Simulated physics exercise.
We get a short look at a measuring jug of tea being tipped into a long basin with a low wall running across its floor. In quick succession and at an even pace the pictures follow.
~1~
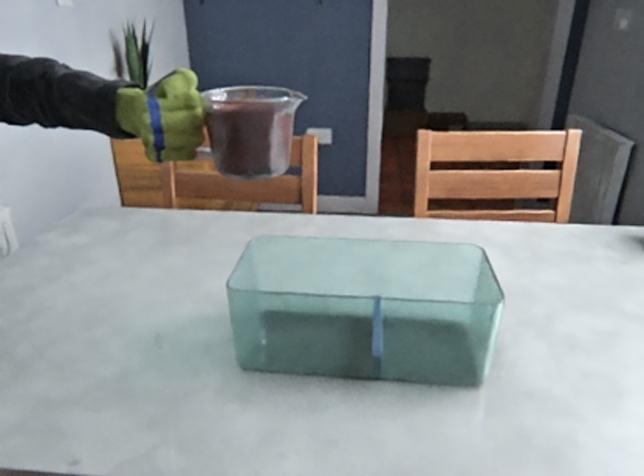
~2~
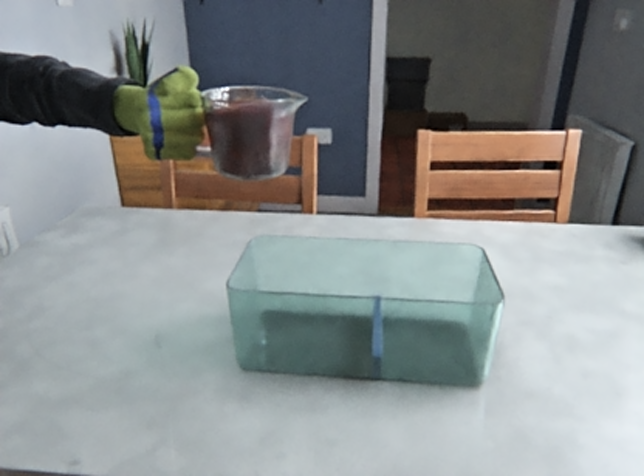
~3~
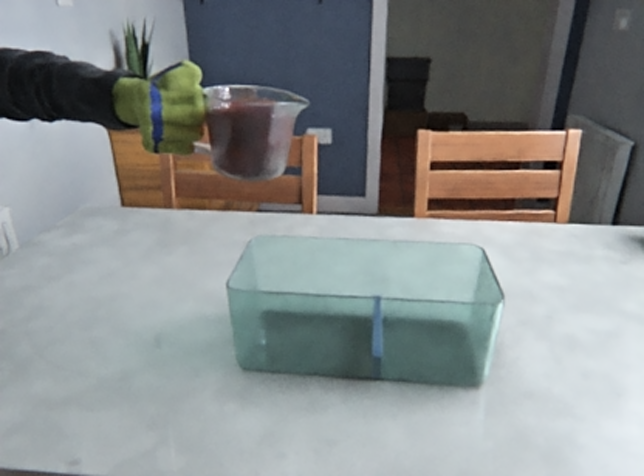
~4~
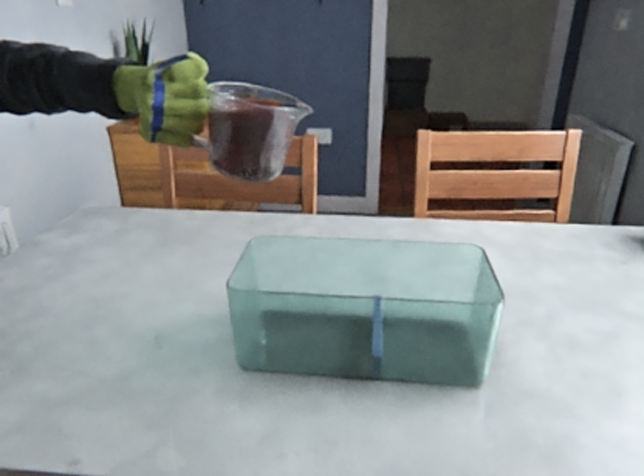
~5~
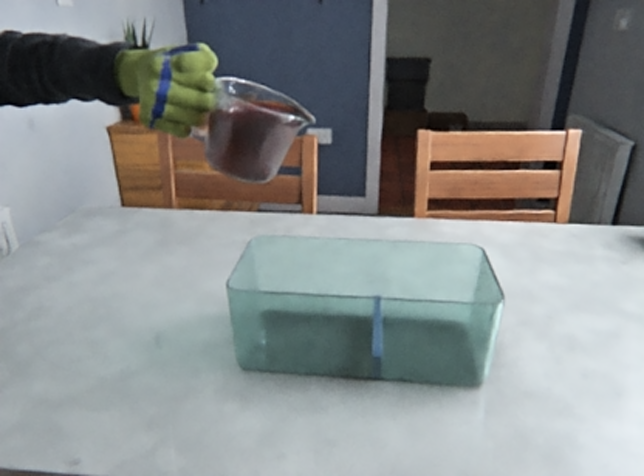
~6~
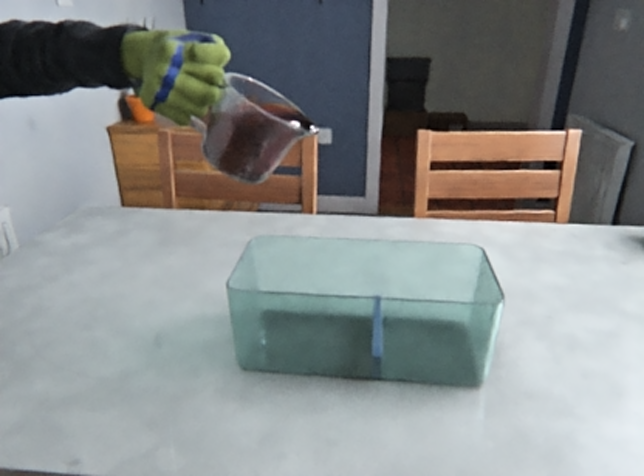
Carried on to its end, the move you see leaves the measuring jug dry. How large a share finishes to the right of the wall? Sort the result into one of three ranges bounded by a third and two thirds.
It falls in the bottom range, below a third.
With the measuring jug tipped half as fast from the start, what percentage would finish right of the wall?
Close to 20 out of every hundred.
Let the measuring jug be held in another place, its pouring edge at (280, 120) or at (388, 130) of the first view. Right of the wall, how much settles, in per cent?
First about 10, then 90 per cent.
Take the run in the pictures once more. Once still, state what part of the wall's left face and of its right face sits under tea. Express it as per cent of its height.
Once it settles, the left reaches around 50 and the right around 10.
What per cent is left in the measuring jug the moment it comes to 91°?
Roughly 40 in a hundred.
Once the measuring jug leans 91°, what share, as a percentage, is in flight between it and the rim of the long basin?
That comes to near 35 percent.
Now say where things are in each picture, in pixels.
The first frame shows tilt 0°; pouring edge (306, 97); surface from (209, 104) to (294, 107); the long basin's rim runs from (240, 261) to (493, 273); the wall's top is at (378, 323).
The second frame shows tilt 1°; pouring edge (307, 98); surface from (209, 104) to (294, 107).
The third frame shows tilt 6°; pouring edge (310, 103); surface from (211, 104) to (296, 108).
The fourth frame shows tilt 12°; pouring edge (313, 110); surface from (214, 104) to (300, 111).
The fifth frame shows tilt 21°; pouring edge (316, 121); surface from (215, 107) to (308, 114).
The sixth frame shows tilt 31°; pouring edge (317, 133); surface from (216, 111) to (310, 125); 2 per cent is over the edge.
A moment on, the measuring jug is tipped on its side and 42 per cent is still to pour, 19 is left of the wall and 2 right of it.
Next, the measuring jug is tipped right over and 6 per cent is still to pour, 75 is left of the wall and 6 right of it.
Then the measuring jug is tipped right over and 0 per cent is still to pour, 85 is left of the wall and 9 right of it.
Later the measuring jug is tipped right over and 0 per cent is still to pour, 86 is left of the wall and 10 right of it.
At rest 86 per cent lies left of the wall, 10 right of it and 4 outside.
